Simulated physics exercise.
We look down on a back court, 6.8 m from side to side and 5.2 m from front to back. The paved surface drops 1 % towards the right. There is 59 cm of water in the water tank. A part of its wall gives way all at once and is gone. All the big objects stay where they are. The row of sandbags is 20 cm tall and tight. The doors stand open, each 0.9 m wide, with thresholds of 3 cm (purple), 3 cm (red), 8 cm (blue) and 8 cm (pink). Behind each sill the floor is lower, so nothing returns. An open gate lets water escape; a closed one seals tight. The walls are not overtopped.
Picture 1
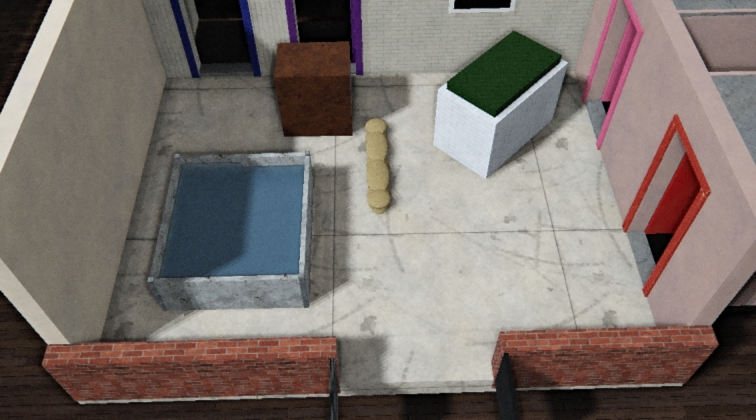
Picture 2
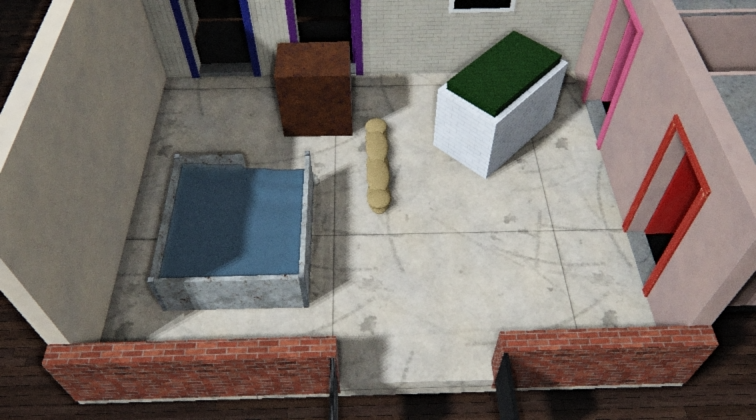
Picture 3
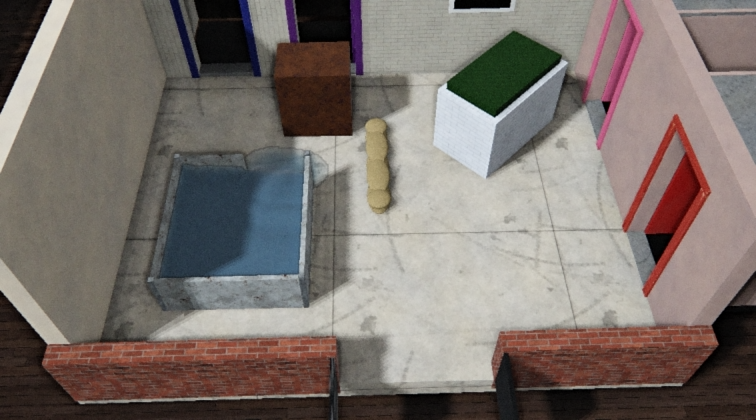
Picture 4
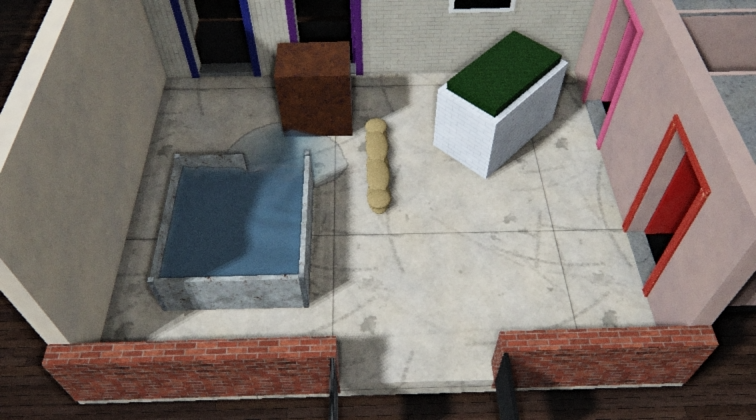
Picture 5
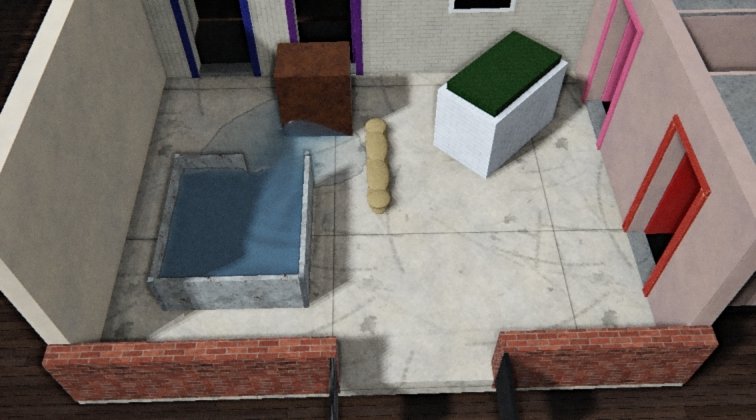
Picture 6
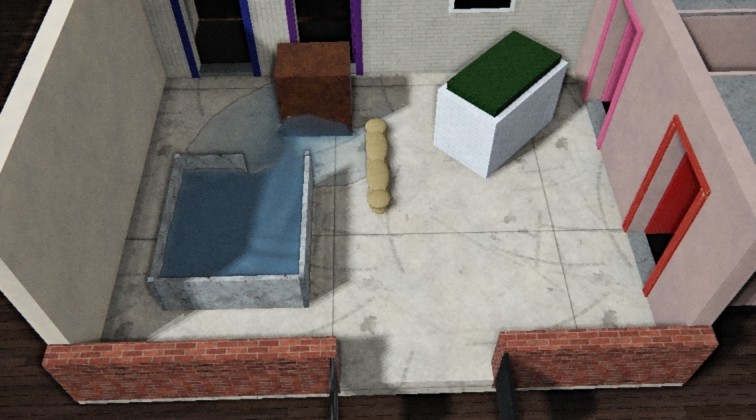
Walled back court with open doors, part of a water tank's far wall vanishing and water spreading across paving around a brown block.
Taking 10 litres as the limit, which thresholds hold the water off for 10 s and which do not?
The water let in: At the purple door it passes the limit; at the red door it does not reach the limit; at the blue door it passes the limit; at the pink door it does not reach the limit.
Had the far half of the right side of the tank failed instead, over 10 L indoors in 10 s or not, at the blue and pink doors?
Against that limit: Blue under, pink over.
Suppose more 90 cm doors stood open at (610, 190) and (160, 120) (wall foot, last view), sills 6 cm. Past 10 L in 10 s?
In that order: Under, over.
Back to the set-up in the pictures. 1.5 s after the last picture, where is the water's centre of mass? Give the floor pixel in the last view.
Around (270, 196).
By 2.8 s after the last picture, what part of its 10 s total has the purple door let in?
About 15 per cent.
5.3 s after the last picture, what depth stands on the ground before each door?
Depths in cm: Purple 7, red 2, blue 11, pink 5.
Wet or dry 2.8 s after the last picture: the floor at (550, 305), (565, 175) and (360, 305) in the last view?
In that order: Dry, dry, under water.
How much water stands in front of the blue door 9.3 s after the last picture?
Roughly 7.5 cm deep.
Then, 0.7 s after the last picture water covers 20 % of the floor and is deepest (42 cm) near (293, 144); purple door 2 cm at the sill, 0 L in, red door not reached, blue door 17 cm at the sill, 5 L in, pink door not reached.
Then, 1.5 s after the last picture water covers 35 % of the floor and is deepest (36 cm) near (365, 143); purple door 7 cm at the sill, 2 L in, red door not reached, blue door 19 cm at the sill, 41 L in, pink door not reached.
Then, 2.8 s after the last picture water covers 45 % of the floor and is deepest (26 cm) near (365, 143); purple door 6 cm at the sill, 10 L in, red door not reached, blue door 16 cm at the sill, 97 L in, pink door not reached.
Then, 5.3 s after the last picture water covers 65 % of the floor and is deepest (16 cm) near (365, 143); purple door 7 cm at the sill, 34 L in, red door 2 cm at the sill, 0 L in, blue door 11 cm at the sill, 141 L in, pink door 5 cm at the sill, 0 L in.
Then, 9.3 s after the last picture water covers 90 % of the floor and is deepest (10 cm) near (365, 152); purple door 6 cm at the sill, 75 L in, red door 3 cm at the sill, 1 L in, blue door 7 cm at the sill, 154 L in, pink door 5 cm at the sill, 0 L in.
